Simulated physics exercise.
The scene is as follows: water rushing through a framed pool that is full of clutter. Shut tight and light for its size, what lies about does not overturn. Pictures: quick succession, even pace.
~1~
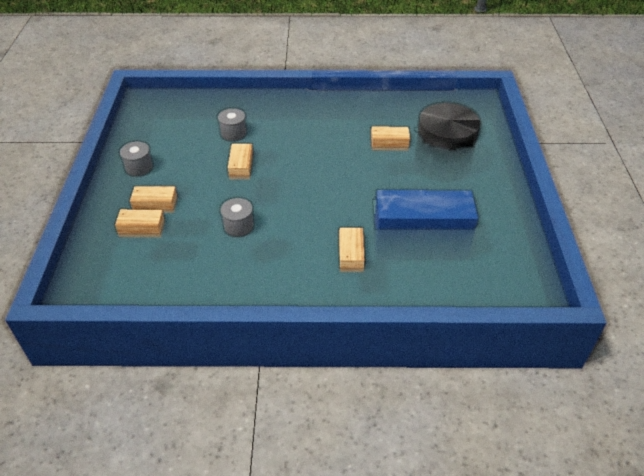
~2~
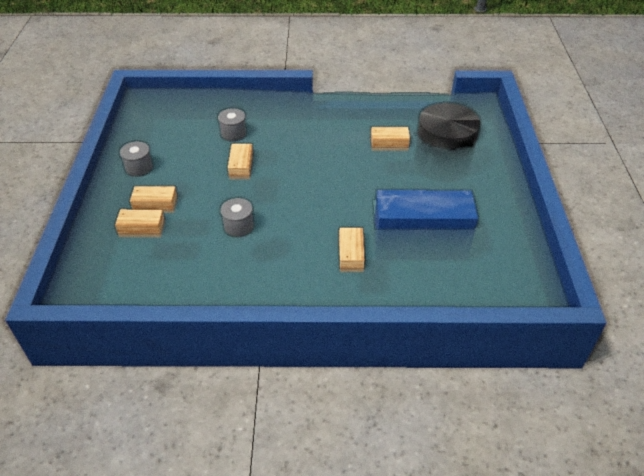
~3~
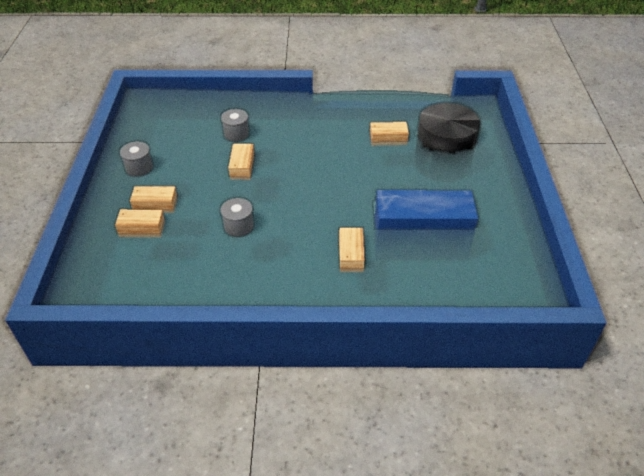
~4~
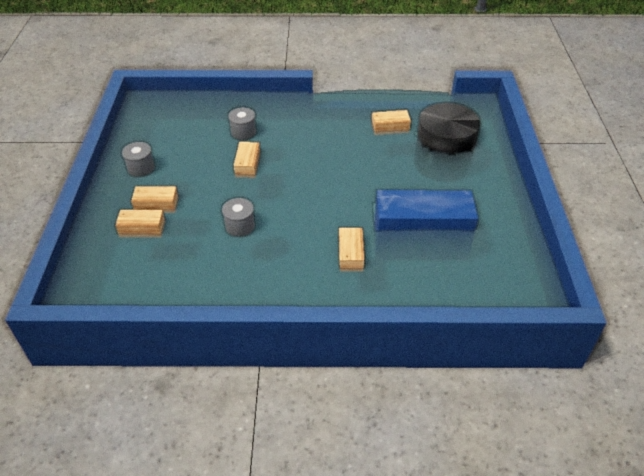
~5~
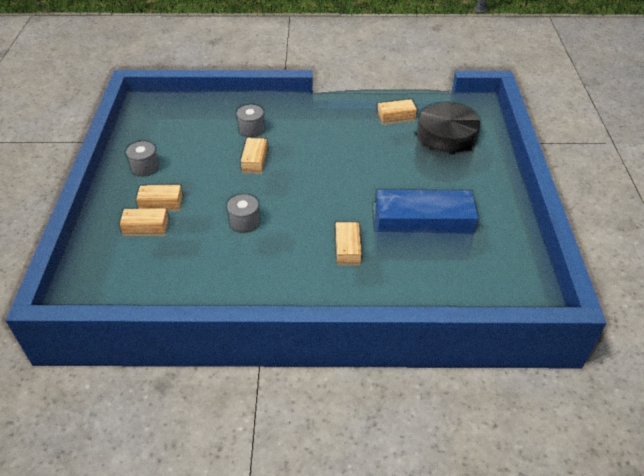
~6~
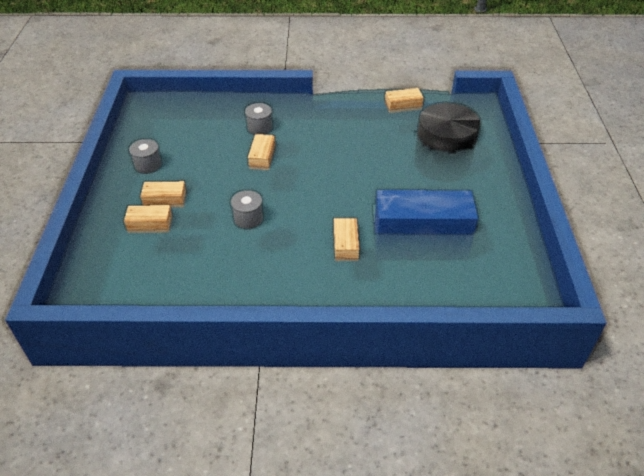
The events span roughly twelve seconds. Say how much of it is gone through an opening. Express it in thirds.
The likely share is a third through two thirds.
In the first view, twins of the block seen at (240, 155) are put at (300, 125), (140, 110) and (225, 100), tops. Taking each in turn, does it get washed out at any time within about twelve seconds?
Going through them one by one: Escaped / remained / escaped.
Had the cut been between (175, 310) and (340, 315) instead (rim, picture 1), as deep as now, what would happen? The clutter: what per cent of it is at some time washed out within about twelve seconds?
It comes to some 50 per cent of the lot.
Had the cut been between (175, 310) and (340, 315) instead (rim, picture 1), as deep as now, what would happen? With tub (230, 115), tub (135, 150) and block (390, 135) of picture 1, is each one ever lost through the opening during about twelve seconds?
In turn: Left behind, no, left behind.
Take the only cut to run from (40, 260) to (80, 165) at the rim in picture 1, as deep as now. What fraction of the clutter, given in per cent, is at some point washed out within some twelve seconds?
Estimate: Close to 60 %.
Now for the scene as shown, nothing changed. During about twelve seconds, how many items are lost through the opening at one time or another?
So, 3 of them.
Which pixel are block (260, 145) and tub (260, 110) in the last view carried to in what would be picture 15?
Expect the tops close to (307, 123) and (325, 91).
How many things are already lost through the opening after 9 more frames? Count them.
The answer here is 1.
A moment on, 1 of 8 are out; 7 afloat.
Next, 1 of 8 are out; 7 afloat.
Later, 2 of 8 are out; 6 afloat.
In the end, 3 of 8 are out; 5 afloat.
